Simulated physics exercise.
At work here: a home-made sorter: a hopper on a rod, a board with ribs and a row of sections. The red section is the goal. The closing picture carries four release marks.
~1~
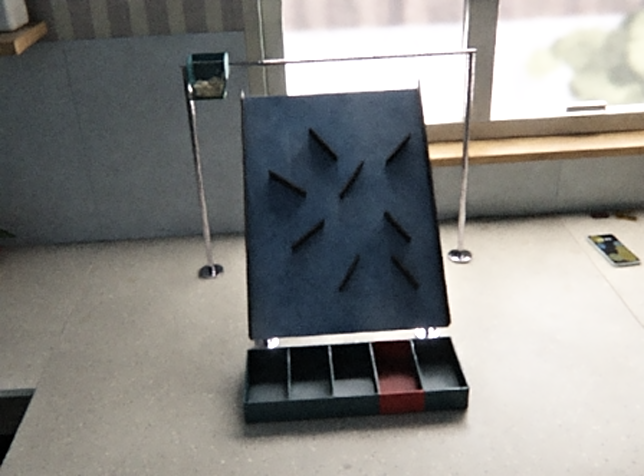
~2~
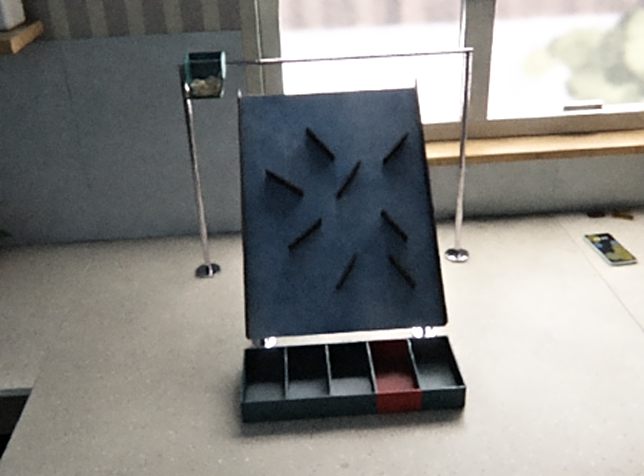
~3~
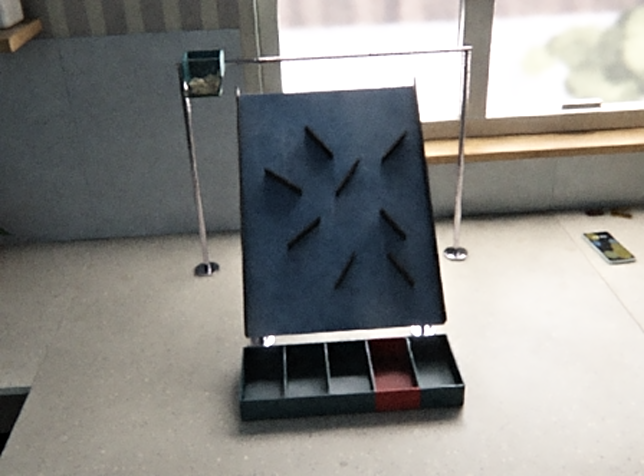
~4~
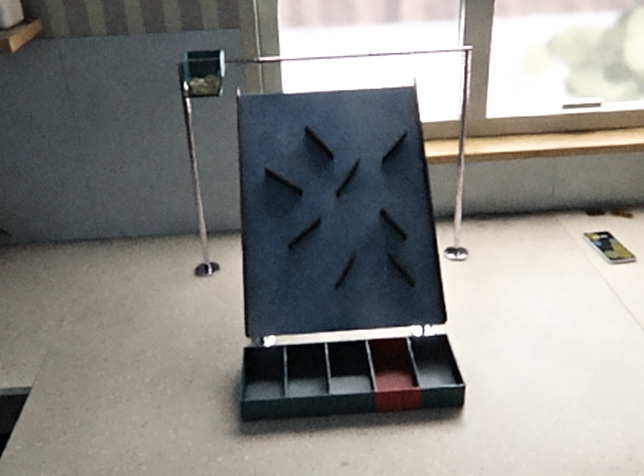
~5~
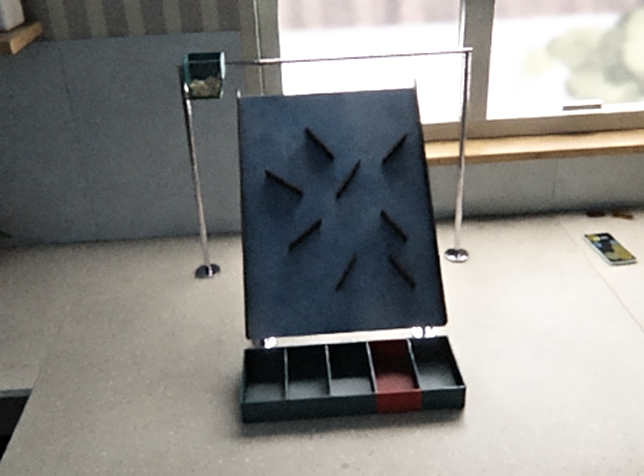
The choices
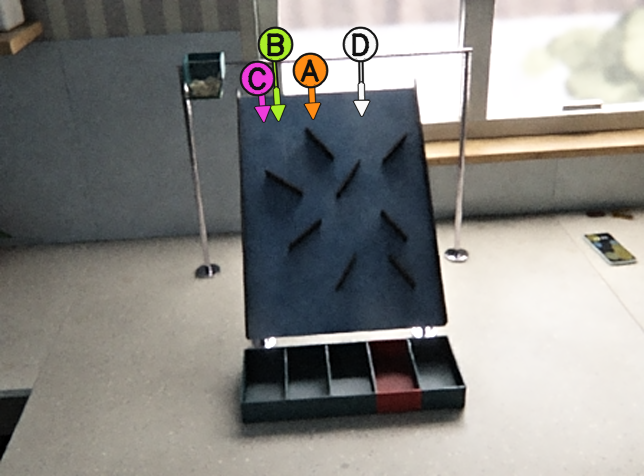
A pale speckled tabletop beneath a bright window is seen from the front and slightly above. A dark blue board with eight short slanted ribs leans behind a dark tray of five sections, the fourth from the left red, while a small green hopper hangs from a metal rod at upper left and a phone-like object lies at right. The view shifts very slightly, and nothing on the table moves.
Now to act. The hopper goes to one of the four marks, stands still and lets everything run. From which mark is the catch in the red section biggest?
The best mark is D.
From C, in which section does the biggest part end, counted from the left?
It is the first one.
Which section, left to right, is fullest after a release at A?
The second.
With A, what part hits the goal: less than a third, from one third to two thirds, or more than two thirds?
Less than a third.
On the marked copy, mark A meets the board at (312, 113); mark B meets the board at (278, 115); mark C meets the board at (263, 116); mark D meets the board at (361, 110).
With A, none in the red section, most in other sections, a small part held on the board.
With B, a small part in the red section, most in other sections, a small part held on the board.
With C, a small part in the red section, most in other sections, a small part held on the board, a stray few outside the box.
With D, about half in the red section, about half in other sections, a stray few held on the board.
